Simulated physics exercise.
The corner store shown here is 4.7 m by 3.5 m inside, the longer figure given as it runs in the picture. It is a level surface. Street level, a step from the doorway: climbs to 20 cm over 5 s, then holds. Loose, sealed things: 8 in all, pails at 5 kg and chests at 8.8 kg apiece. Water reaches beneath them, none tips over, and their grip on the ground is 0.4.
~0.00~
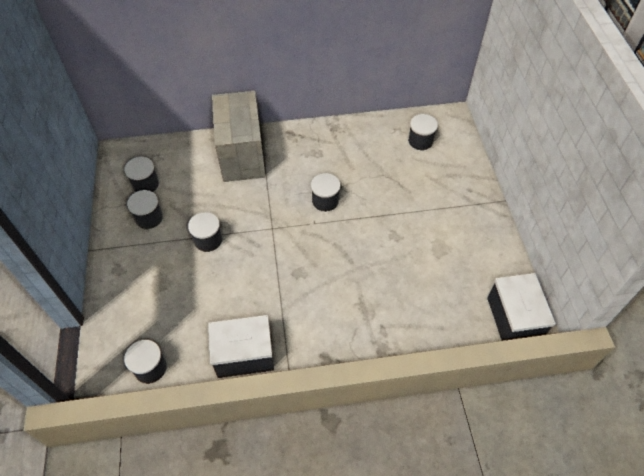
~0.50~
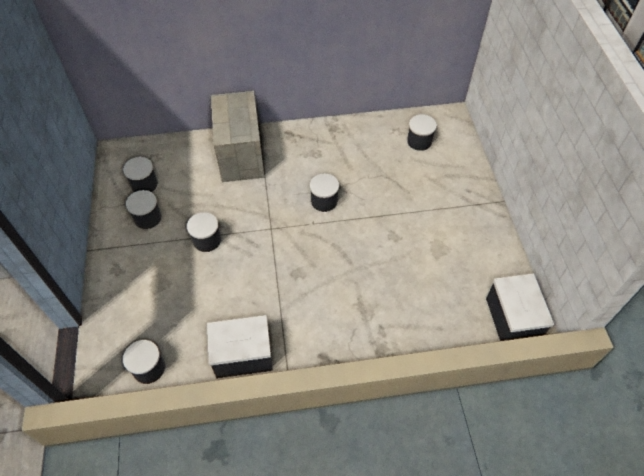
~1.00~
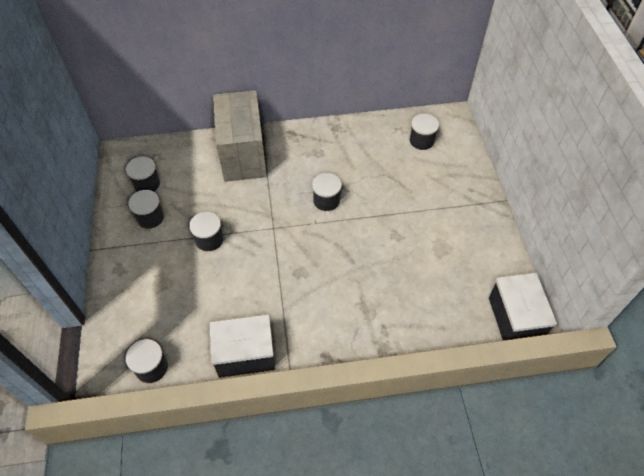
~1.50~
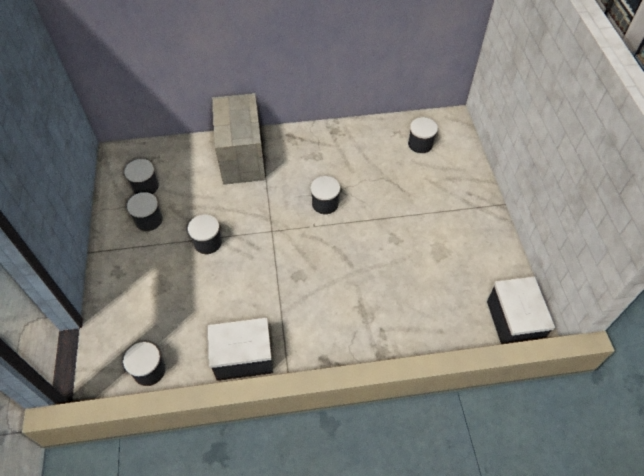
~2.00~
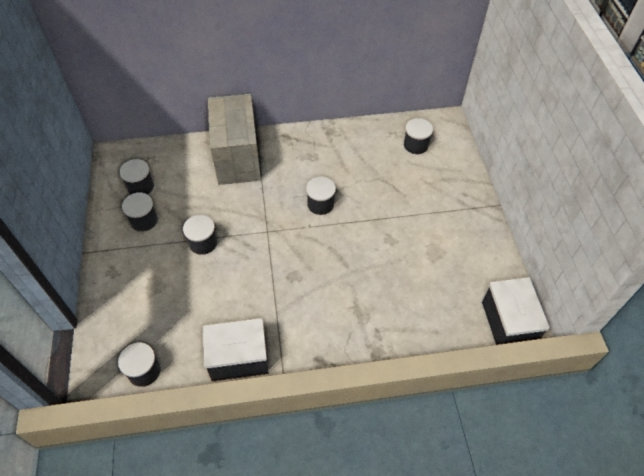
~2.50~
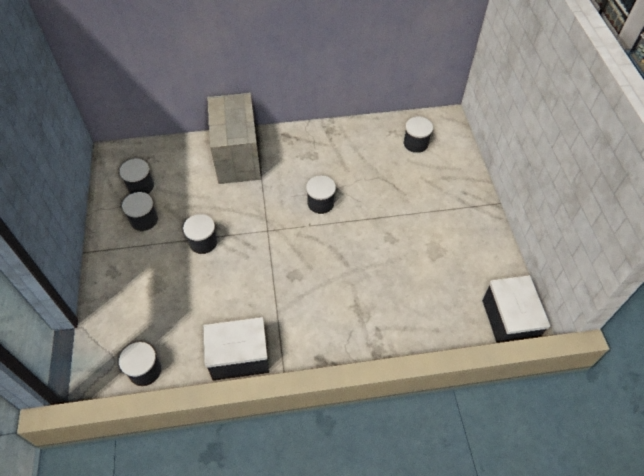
Blue-green water covering the pavement outside a roofless room, then spreading left and into the doorway while pails and chests stay still.
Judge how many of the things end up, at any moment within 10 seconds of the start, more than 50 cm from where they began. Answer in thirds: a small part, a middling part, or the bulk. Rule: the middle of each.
The count is a small part, below one third.
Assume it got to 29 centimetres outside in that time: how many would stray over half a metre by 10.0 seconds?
The answer would then be 4.
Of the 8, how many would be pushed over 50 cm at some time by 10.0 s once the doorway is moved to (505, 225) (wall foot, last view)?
Count: 2.
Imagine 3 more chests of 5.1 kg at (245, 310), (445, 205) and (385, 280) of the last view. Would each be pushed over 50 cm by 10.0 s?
In turn: Beyond the mark, beyond the mark, beyond the mark.
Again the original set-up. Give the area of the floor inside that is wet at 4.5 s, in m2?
I'd estimate close to 3.5 m2.
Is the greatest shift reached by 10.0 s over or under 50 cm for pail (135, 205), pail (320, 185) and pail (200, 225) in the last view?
In turn: Below the mark, below the mark, below the mark.
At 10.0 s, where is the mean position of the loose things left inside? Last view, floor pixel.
I'd put it around (318, 205).
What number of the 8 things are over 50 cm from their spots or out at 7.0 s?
Tally at that time: 2.
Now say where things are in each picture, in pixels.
The first frame shows a pail at (142, 356) rests on the ground; a pail at (424, 124), on the bottom; water covers 0.0 m2; 0 of 8 have shifted.
The second frame shows a pail at (141, 356) rests on the ground; a pail at (423, 124) rests on the ground; water covers 0.0 m2; 0 of 8 have shifted.
The third frame shows a pail at (144, 356), on the bottom; a pail at (425, 123) rests on the ground; water covers 0.0 m2; 0 of 8 have shifted.
The fourth frame shows a pail at (141, 358) rests on the ground; a pail at (424, 127) rests on the ground; 0.0 m2 under water; 0 of 8 have shifted.
The fifth frame shows a pail at (136, 359), on the bottom; a pail at (419, 128) rests on the ground; water covers 0.0 m2; 0 of 8 have shifted.
The sixth frame shows a pail at (137, 359), on the bottom; a pail at (419, 126) rests on the ground; water covers 0.1 m2; 0 of 8 have shifted.
After 3.5 s 0 of 8 are over 50 cm from their spots; 0 afloat.
After 4.5 s 0 of 8 are over 50 cm from their spots; 1 afloat.
After 7.0 s 2 of 8 are over 50 cm from their spots; 0 afloat.
After 10.0 s 2 of 8 are over 50 cm from their spots, and 2 have been at some point; 2 afloat.
